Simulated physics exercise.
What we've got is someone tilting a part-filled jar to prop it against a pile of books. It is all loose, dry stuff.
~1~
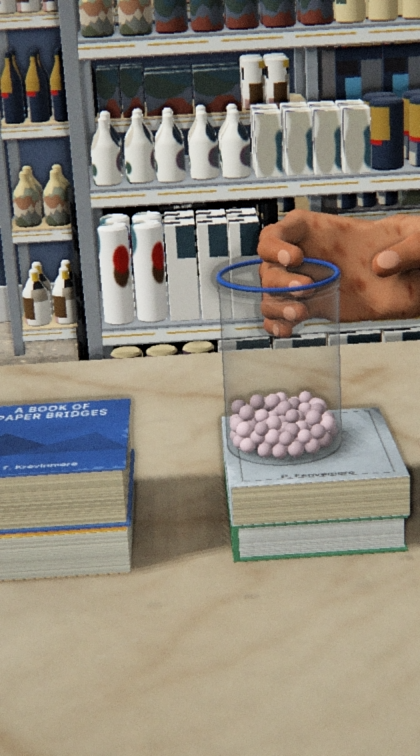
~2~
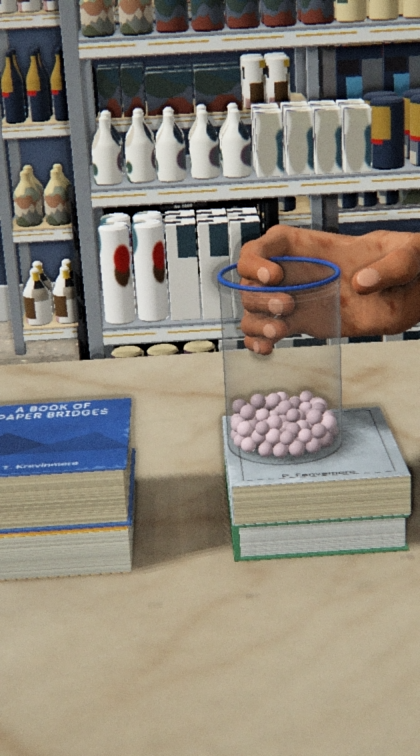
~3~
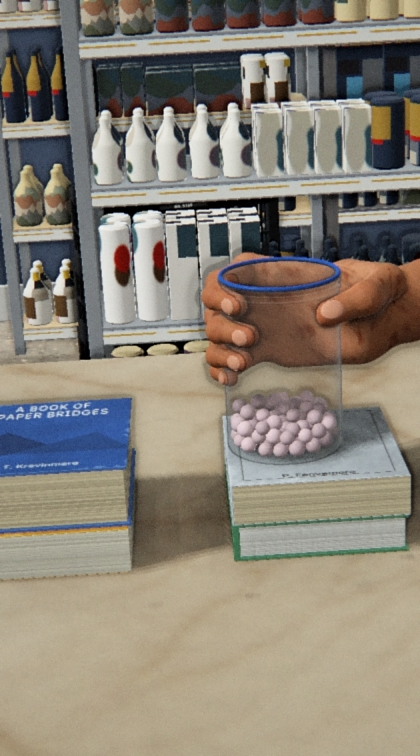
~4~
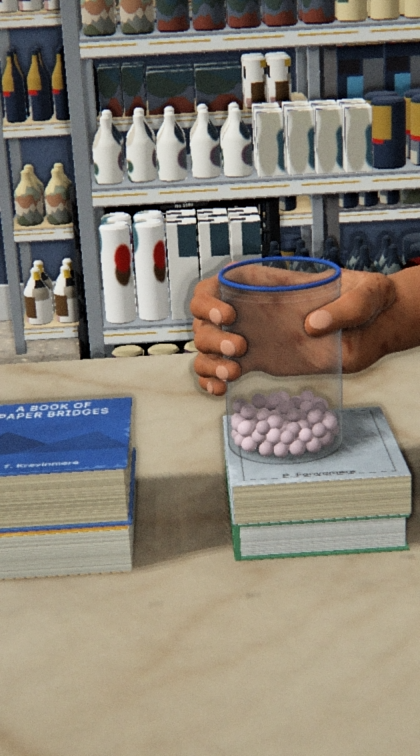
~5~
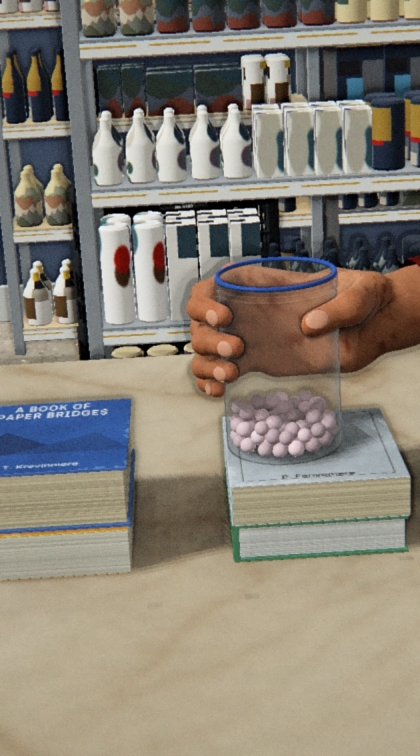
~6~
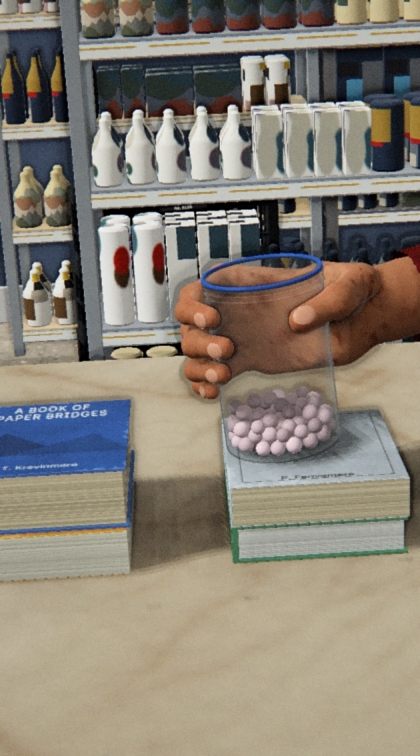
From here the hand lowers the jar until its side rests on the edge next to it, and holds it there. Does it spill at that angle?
My guess is it ends up with nothing lost.
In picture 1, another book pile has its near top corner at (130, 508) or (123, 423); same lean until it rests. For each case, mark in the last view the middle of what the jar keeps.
(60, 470) and (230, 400), approximately.
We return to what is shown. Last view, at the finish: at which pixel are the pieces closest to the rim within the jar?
(158, 423).
Then, 0.66 s past the last view, the jar leans 39°; everything is still inside.
Then, 1.24 s past the last view, the jar leans 69°; everything is still inside.
Then, 1.74 s past the last view, the jar rests on the book pile at 74°; everything is still inside.
Finally, the jar rests on the book pile at 74°; everything is still inside.
